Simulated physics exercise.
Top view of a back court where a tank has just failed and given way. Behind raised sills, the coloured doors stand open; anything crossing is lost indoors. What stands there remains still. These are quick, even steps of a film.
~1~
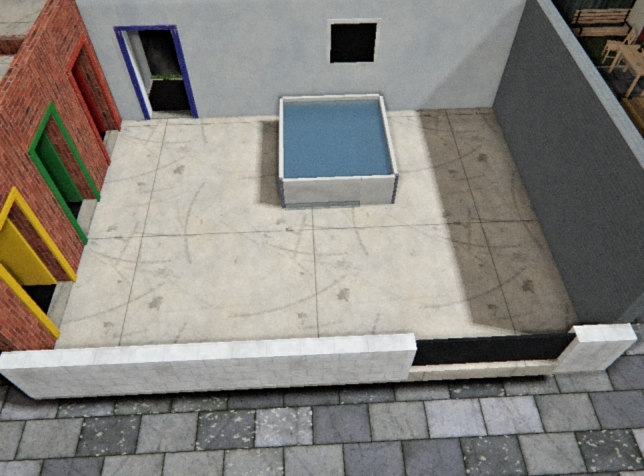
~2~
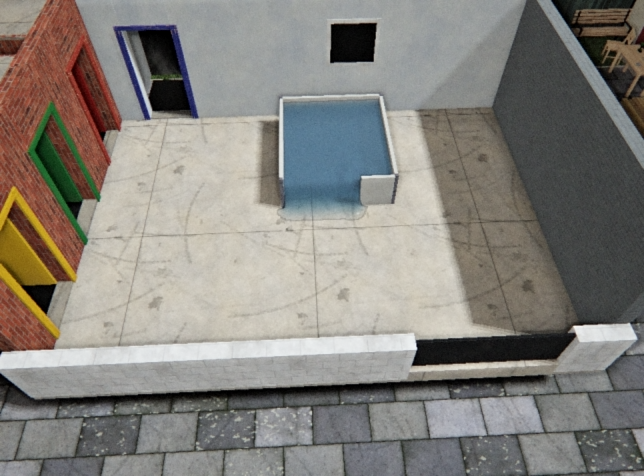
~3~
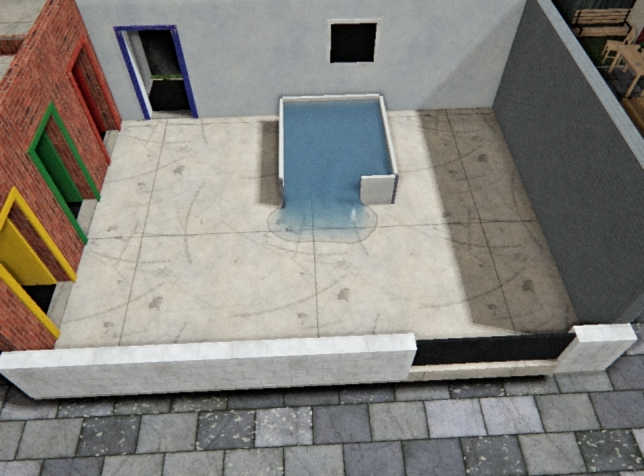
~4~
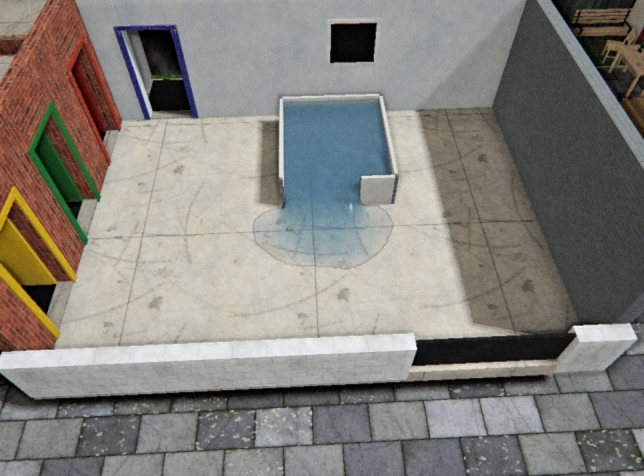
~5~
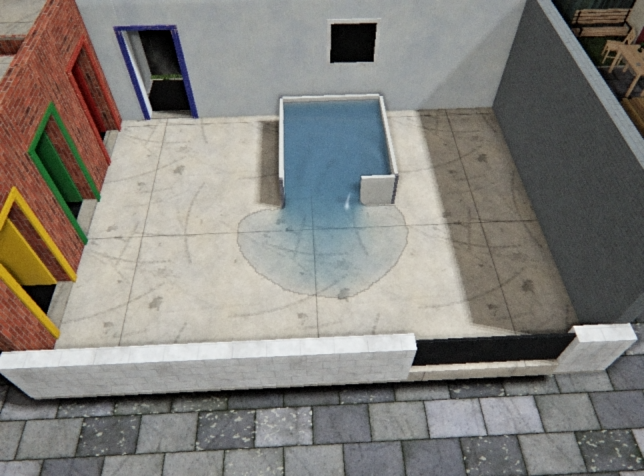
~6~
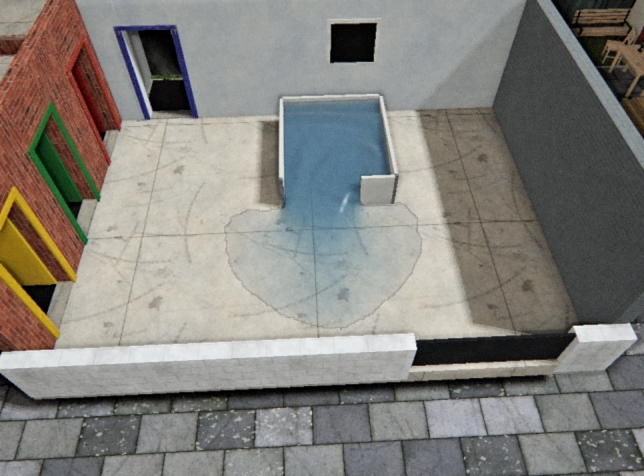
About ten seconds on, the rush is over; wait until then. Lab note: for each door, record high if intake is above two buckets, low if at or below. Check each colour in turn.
Green door: Low; yellow door: High; red door: Low; blue door: High.
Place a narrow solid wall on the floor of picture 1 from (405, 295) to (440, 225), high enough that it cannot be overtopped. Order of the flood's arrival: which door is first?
That'd be the one in yellow.
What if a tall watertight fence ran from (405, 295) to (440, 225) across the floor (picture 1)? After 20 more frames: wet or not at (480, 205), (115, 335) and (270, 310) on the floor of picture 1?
Point by point: First not reached, second submerged, third submerged.
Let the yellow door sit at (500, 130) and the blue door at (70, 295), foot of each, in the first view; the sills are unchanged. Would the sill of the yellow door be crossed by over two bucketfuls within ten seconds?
Note - yellow door ends up lower.
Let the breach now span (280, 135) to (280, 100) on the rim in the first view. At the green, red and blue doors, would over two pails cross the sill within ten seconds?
Going door by door: The green gets too much, the red gets too much, and the blue gets too much.
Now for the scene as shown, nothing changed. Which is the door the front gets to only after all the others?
My answer: The blue one.
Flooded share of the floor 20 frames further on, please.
I make it 45 per cent.
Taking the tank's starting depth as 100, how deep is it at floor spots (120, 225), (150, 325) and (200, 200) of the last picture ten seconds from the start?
About 10, 14, 4 %.
A moment on, water covers 25 % of the floor; the green door not reached, the yellow door not reached, the red door not reached, the blue door not reached.
Next, water covers 35 % of the floor; the green door not reached, the yellow door not reached, the red door not reached, the blue door not reached.
Then, water covers 45 % of the floor; the green door wet at the sill, nothing in, the yellow door over two buckets in, the red door not reached, the blue door not reached.
Later, water covers 80 % of the floor; the green door wet at the sill, nothing in, the yellow door far over two buckets in, the red door wet at the sill, nothing in, the blue door under two buckets in.
In the end, water covers 100 % of the floor; the green door wet at the sill, nothing in, the yellow door far over two buckets in, the red door under two buckets in, the blue door over two buckets in.
